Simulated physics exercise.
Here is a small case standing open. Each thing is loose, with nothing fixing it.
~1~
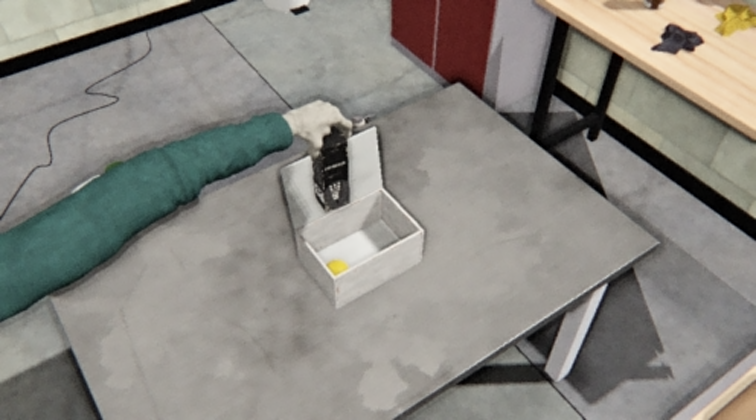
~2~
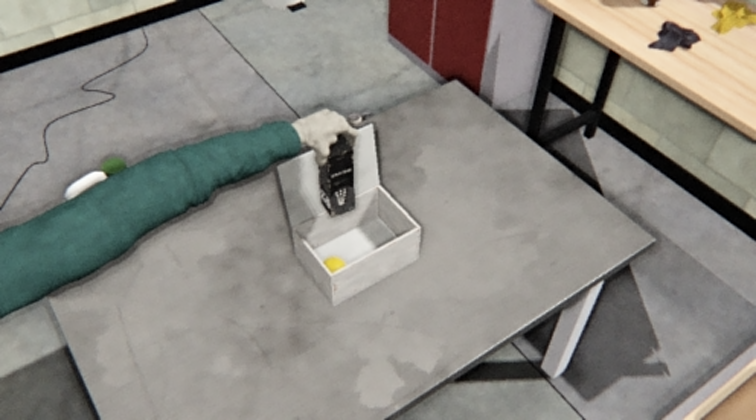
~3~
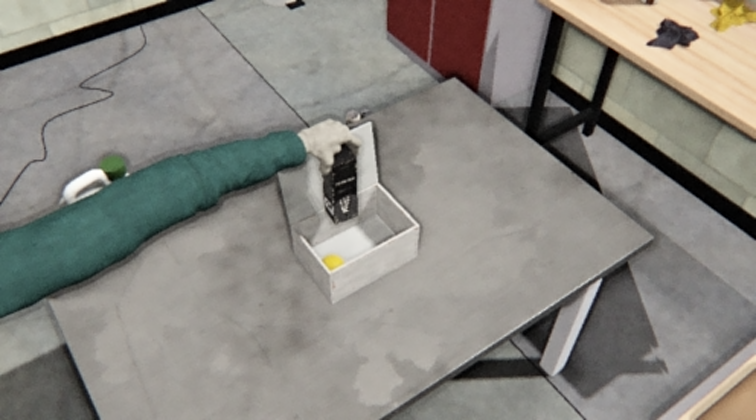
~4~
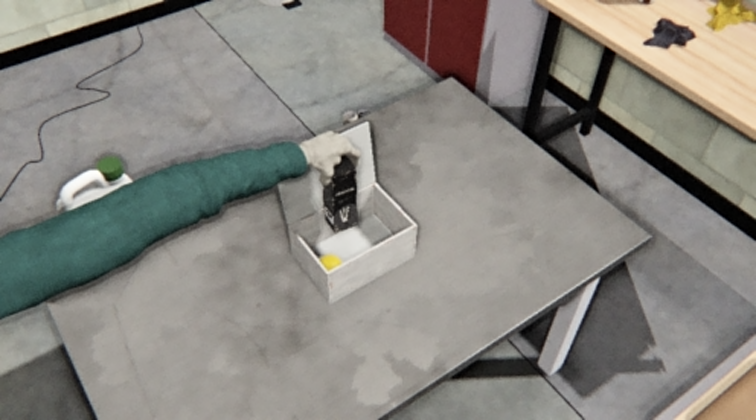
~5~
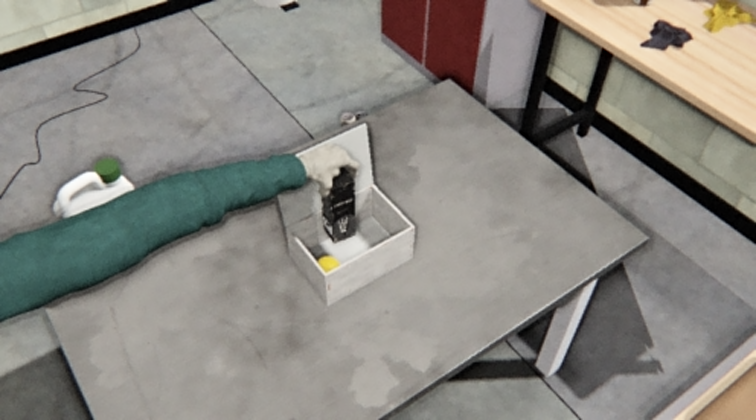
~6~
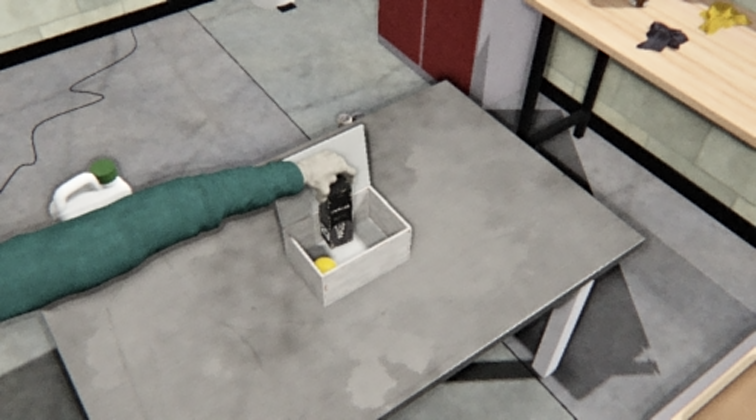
In this clip, a gloved hand on a green-sleeved arm holds a black carton upright above a small open white case on a gray table, then slowly lowers it into the case beside a yellow object, still gripping it.
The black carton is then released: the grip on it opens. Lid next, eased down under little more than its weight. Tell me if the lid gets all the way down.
It does not.
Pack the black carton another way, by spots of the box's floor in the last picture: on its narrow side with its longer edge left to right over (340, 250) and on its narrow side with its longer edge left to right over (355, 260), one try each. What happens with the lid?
Lid: First try closed, second try open.
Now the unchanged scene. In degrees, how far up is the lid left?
Some 20 degrees above the rim, more or less.
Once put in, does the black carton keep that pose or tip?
The black carton ends up leaning.
Then, 1.40 s on from there, lid 73° above the rim; black carton shifted about its own width near (336, 230).
Then, 1.90 s on from there, lid 29° above the rim; black carton turned 30° from how it was put near (348, 245).
In the end, lid 21° above the rim; toppled in the box, black carton; yellow lemon unmoved. At the end, from the last picture's camera, black carton near (342, 242).
